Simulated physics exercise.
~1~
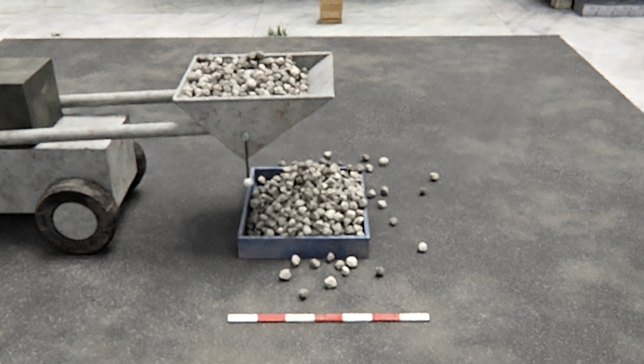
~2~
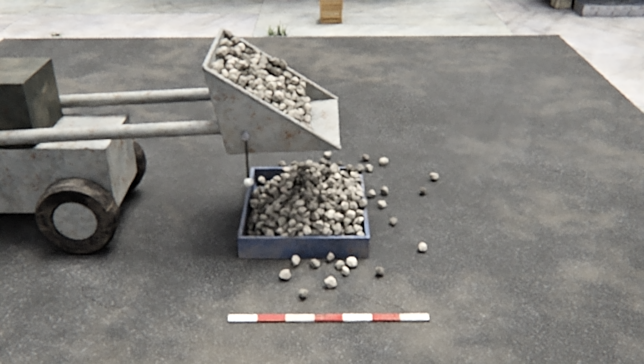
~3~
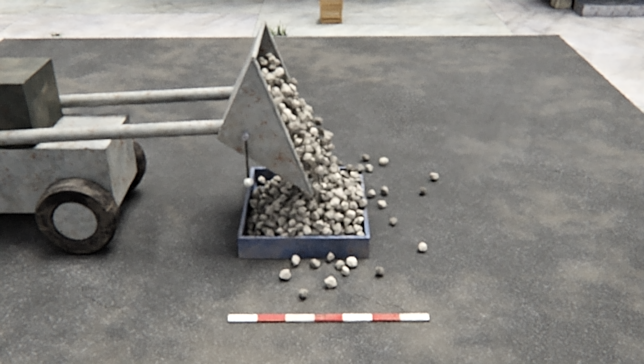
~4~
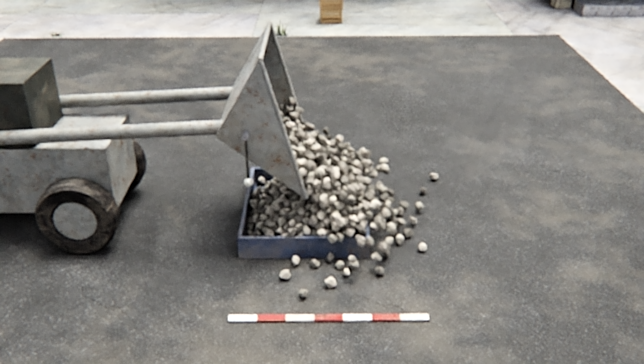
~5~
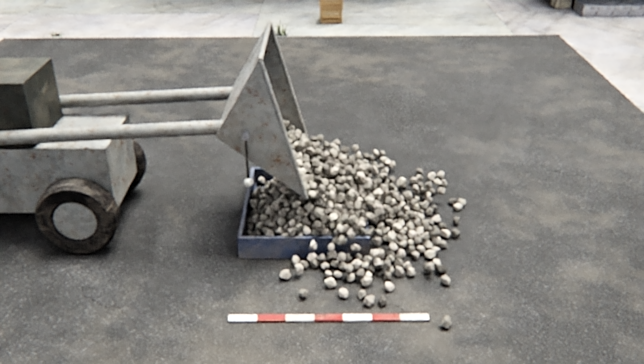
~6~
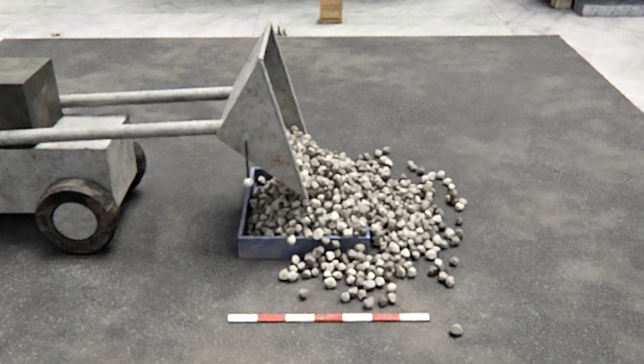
Metal loader bucket tipping grey stones onto a heaped blue bin, many spilling over its right side and spreading across the floor.
